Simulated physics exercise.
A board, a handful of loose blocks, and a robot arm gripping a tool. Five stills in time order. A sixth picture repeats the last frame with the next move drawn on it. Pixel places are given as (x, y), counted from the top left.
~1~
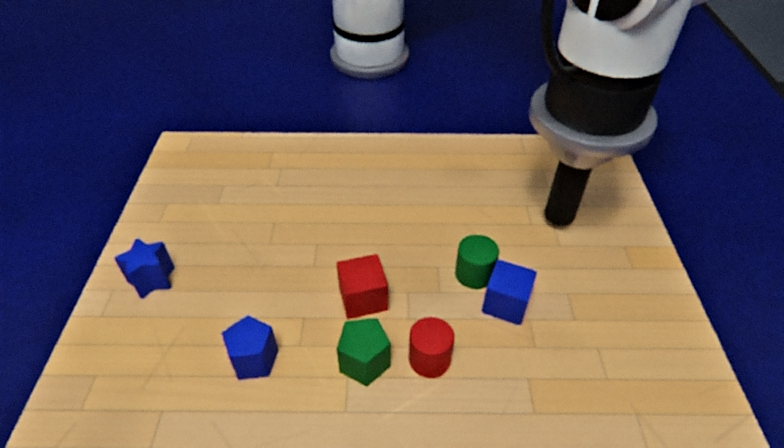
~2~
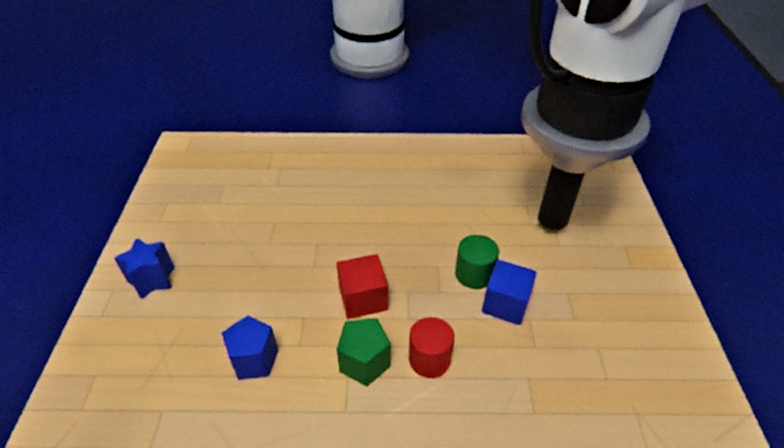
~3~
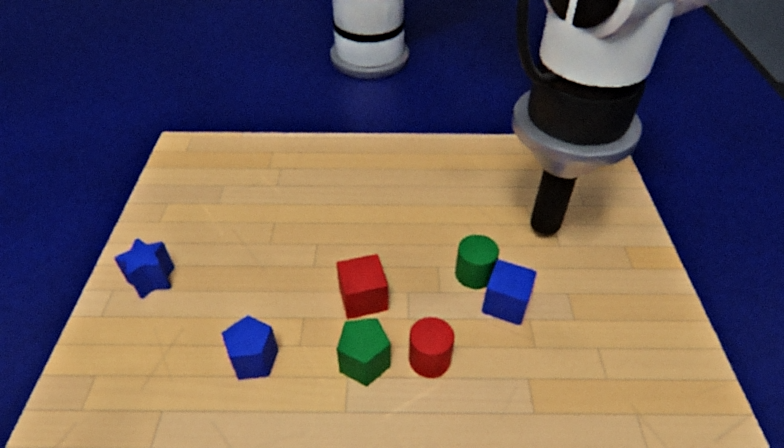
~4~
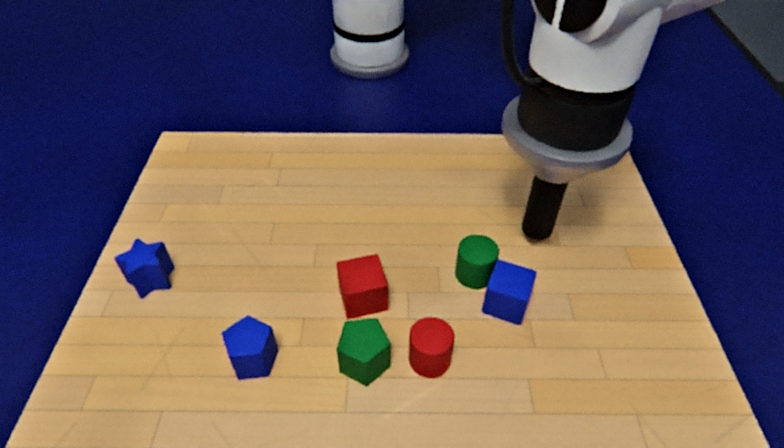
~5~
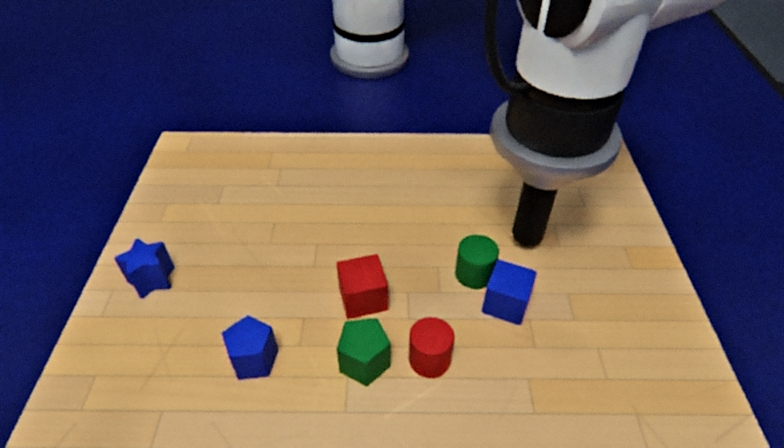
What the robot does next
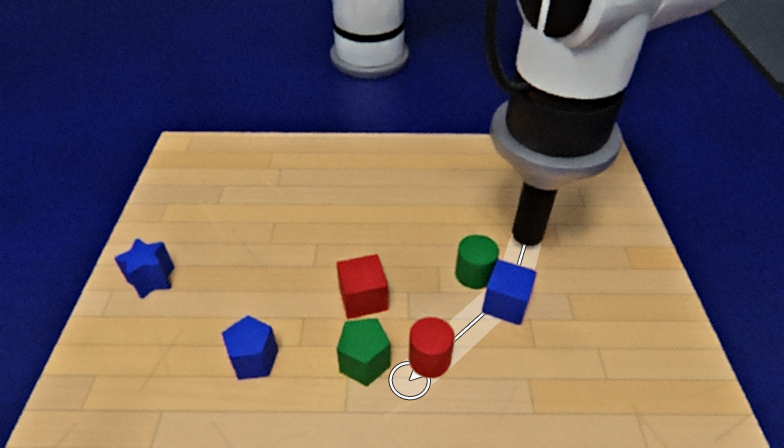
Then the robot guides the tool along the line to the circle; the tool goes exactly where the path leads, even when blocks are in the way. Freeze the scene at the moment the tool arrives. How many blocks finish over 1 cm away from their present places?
2 blocks.
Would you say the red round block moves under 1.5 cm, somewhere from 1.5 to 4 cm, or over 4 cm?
Range: Over 4 cm.
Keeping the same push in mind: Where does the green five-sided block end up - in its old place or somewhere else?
That block stays in place.
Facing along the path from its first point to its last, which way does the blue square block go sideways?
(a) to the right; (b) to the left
My answer is option b.
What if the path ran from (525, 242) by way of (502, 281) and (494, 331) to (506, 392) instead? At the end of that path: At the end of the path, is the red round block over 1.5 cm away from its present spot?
I believe not.
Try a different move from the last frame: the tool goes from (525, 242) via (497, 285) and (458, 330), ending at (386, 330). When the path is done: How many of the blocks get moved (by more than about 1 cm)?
It shifts three blocks or more.
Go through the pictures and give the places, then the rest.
In the first picture, tip of the tool (559, 216), middles of tops, green five-sided block (363, 338), red round block (432, 335), green round block (479, 248), blue square block (513, 279).
In the second picture, tool (552, 220), nothing pushed.
In the third picture, tool (545, 225), nothing pushed.
In the fourth picture, tool (537, 230), nothing pushed.
In the fifth picture, tool (527, 236), green five-sided block (363, 338), red round block (432, 335), green round block (479, 248), blue square block (513, 279).
The line goes from (525, 242) via (486, 311), ending at (410, 380).
What follows on the original path. One third of the way, tool (508, 283); blue square block (507, 294).
Two thirds of the way, tool (464, 326); blue square block (494, 338), turned 60° anticlockwise.
At the end, tool (410, 374); green five-sided block unmoved; red round block (377, 382); green round block unmoved; blue square block (494, 340), turned 65° anticlockwise.
